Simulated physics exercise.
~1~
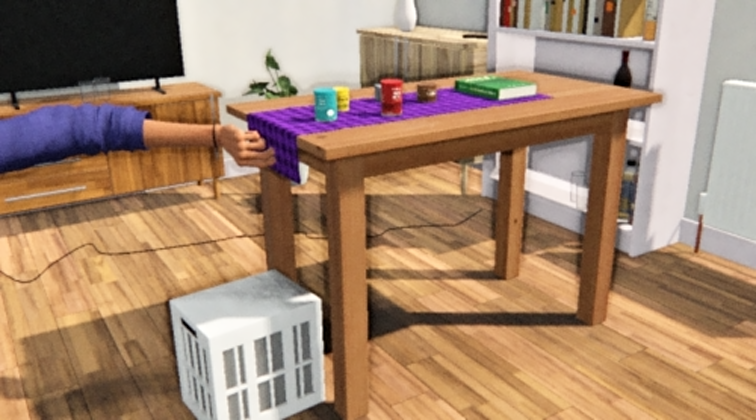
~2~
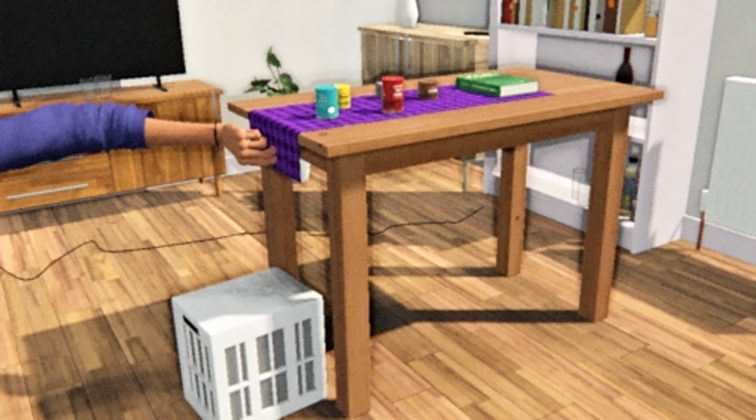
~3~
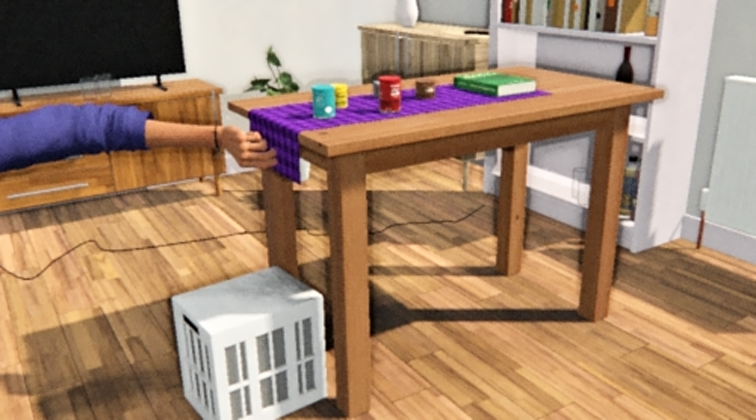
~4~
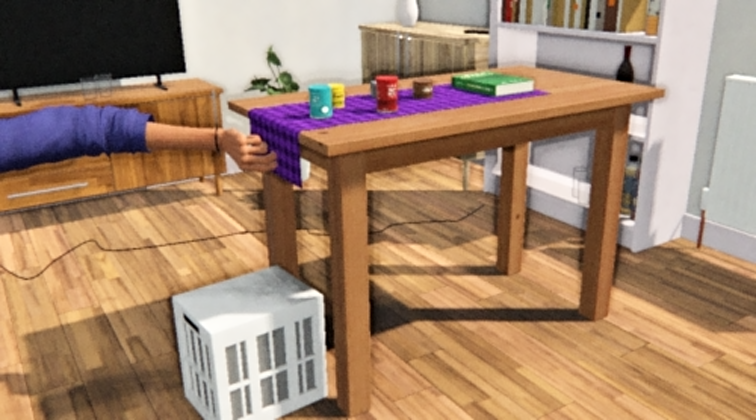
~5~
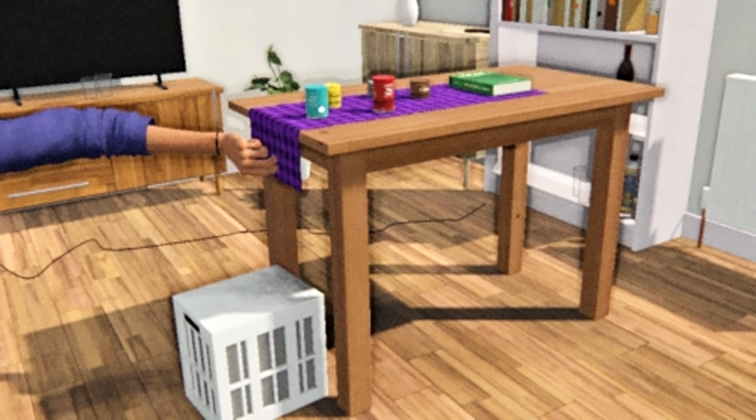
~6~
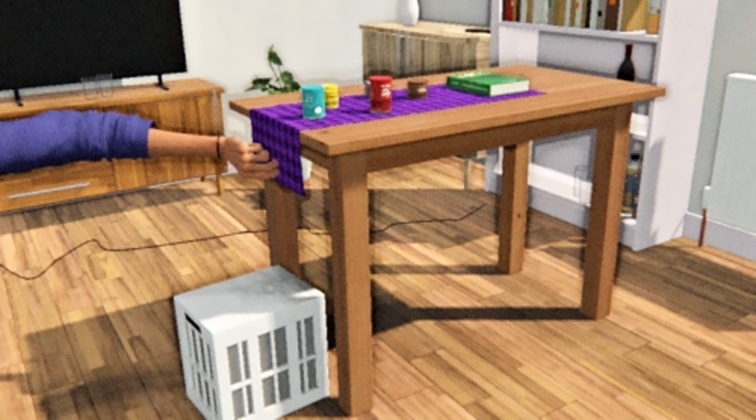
In a living room, a hand at the left end of a wooden table holds a purple runner and draws it slightly left and down over the edge, the small colourful containers and green book on it shifting slowly left.
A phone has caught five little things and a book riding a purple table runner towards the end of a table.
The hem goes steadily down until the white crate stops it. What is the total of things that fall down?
The total comes to three.
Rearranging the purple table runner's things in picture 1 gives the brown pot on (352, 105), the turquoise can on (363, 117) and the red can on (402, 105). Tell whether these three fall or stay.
Start with the brown pot, which is lost; next the turquoise can, which is lost; last the red can, which is kept.
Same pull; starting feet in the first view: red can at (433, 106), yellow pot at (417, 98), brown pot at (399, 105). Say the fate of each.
First the red can, which is kept, then the yellow pot, which is kept, and finally the brown pot, which is kept.
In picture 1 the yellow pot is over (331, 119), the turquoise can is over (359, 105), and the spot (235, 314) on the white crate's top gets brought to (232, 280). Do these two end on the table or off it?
Yellow pot: Off. Turquoise can: Still up.
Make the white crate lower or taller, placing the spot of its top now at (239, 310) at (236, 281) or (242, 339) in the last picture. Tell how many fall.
Counts: 2, 4.
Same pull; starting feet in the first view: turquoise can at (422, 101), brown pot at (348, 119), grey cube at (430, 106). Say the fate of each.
Turquoise can: Stays. Brown pot: Goes. Grey cube: Stays.
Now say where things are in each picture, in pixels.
Hem (300, 185); turquoise can (325, 90); yellow pot (339, 89); red can (392, 81); grey cube (384, 86); brown pot (427, 84); top of the crate (235, 314), in the first frame.
Hem (301, 183); turquoise can (326, 87), in the second frame.
Hem (301, 186); yellow pot (338, 85), in the third frame.
Hem (302, 189); red can (387, 78); top of the crate (237, 310), in the fourth frame.
Hem (302, 193); grey cube (377, 82), in the fifth frame.
Hem (305, 196); turquoise can (313, 87); yellow pot (328, 86); red can (381, 78); grey cube (374, 82); brown pot (417, 80), in the sixth frame.
Early on, hem near (278, 223); turquoise can gone.
Midway, hem near (280, 262); turquoise can and yellow pot gone.
Near the end, hem on the crate; turquoise can, yellow pot and red can gone.
Finally, hem on the crate; turquoise can, yellow pot and red can gone. The table loses three.
